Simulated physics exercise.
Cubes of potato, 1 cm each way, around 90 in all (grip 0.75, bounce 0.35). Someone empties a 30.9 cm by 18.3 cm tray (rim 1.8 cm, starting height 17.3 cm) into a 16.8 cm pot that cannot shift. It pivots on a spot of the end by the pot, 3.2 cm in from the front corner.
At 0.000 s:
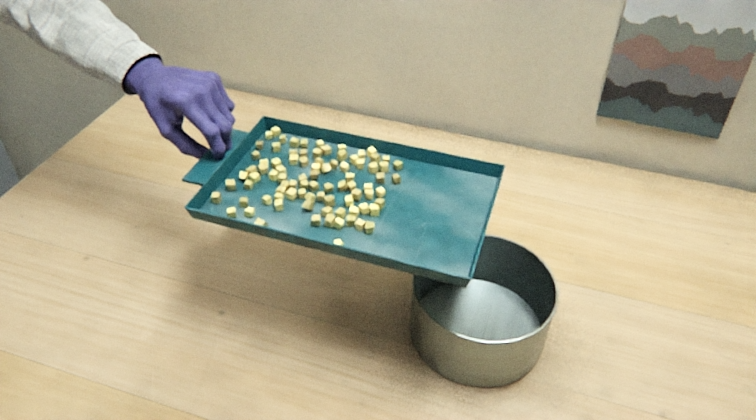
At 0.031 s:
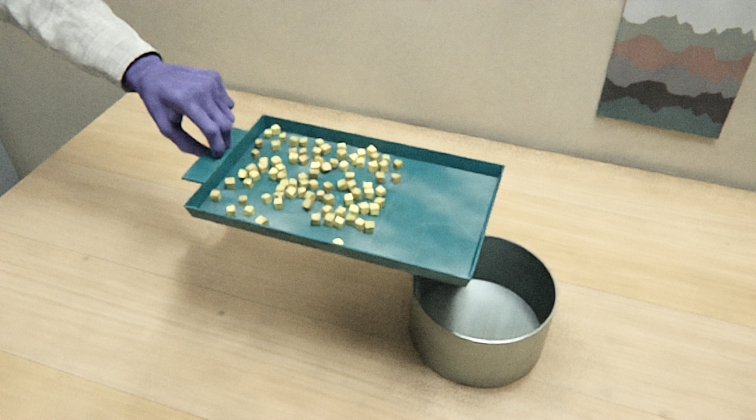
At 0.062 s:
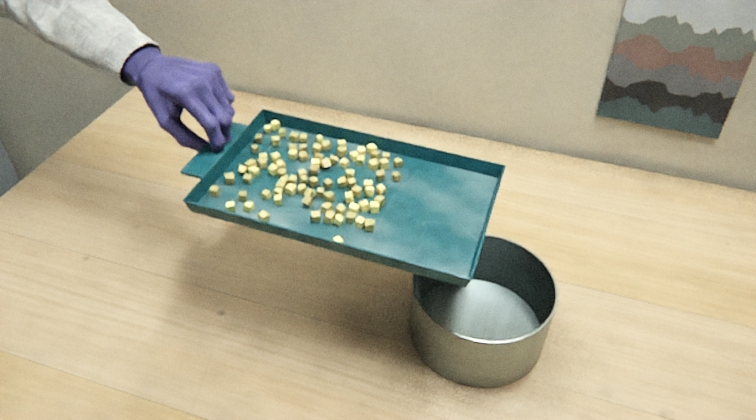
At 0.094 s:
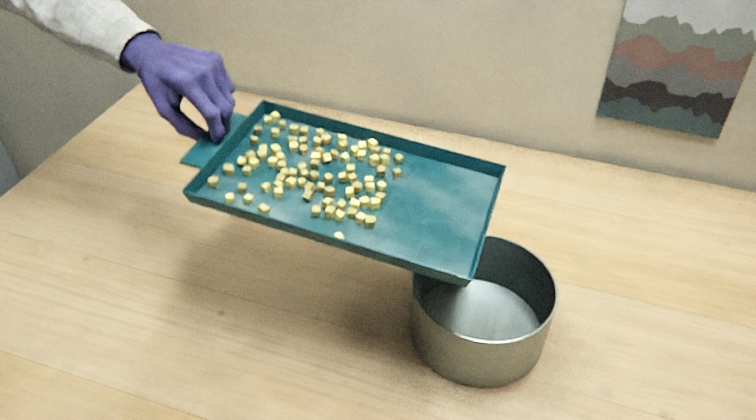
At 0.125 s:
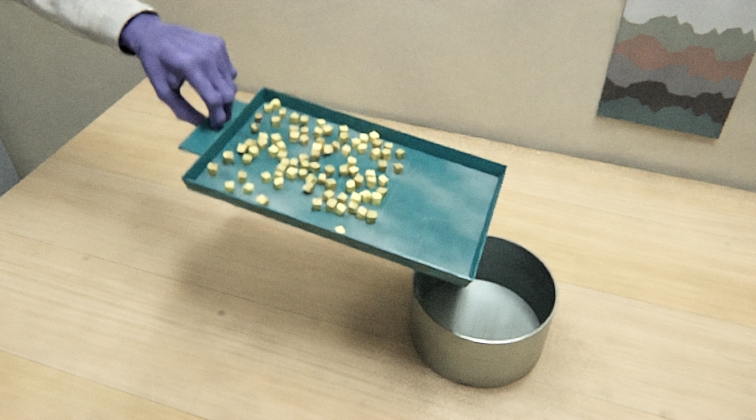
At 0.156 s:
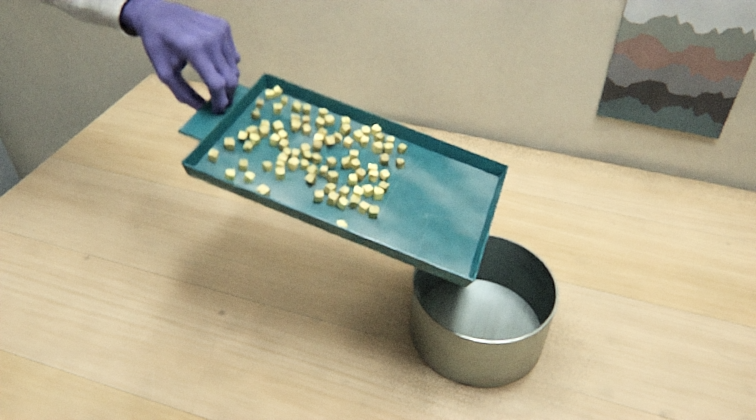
On a pale wooden table, a purple-gloved hand holds the handle of a teal tray scattered with small yellowish cubes, its far end at the rim of a metal pot. The tray stays almost level at first, then the hand raises the left end, slanting it modestly down toward the right.
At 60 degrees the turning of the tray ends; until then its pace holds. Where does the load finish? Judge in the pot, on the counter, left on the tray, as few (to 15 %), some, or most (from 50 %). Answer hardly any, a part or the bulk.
Pot: A part, counter: A part, tray: A part.
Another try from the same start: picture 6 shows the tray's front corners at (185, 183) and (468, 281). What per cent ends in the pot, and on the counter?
Pot 0, counter 75.
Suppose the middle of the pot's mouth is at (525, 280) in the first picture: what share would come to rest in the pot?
About 45 per cent.
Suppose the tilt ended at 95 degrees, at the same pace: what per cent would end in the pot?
It would be near 40 per cent.
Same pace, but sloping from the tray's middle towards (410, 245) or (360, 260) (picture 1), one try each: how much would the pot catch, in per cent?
About 0 and 0 per cent.
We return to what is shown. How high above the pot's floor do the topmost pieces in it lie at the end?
Some 1.5 cm.
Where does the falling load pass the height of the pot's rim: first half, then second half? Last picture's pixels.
First near (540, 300), later near (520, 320).
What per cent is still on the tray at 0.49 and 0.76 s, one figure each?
In turn: 100, 65.
After 0.36 s, tilt 37 degrees; the tray holds 100 %, the pot 0 %.
Then, at 0.49 s, tilt 53 degrees; the tray holds 100 %, the pot 0 %.
Then, at 0.76 s, tilt 60 degrees; the tray holds 65 %, the pot 5 %.
By 2.2 s all is still; pot 30 %, counter 30 %, tray 35 %.
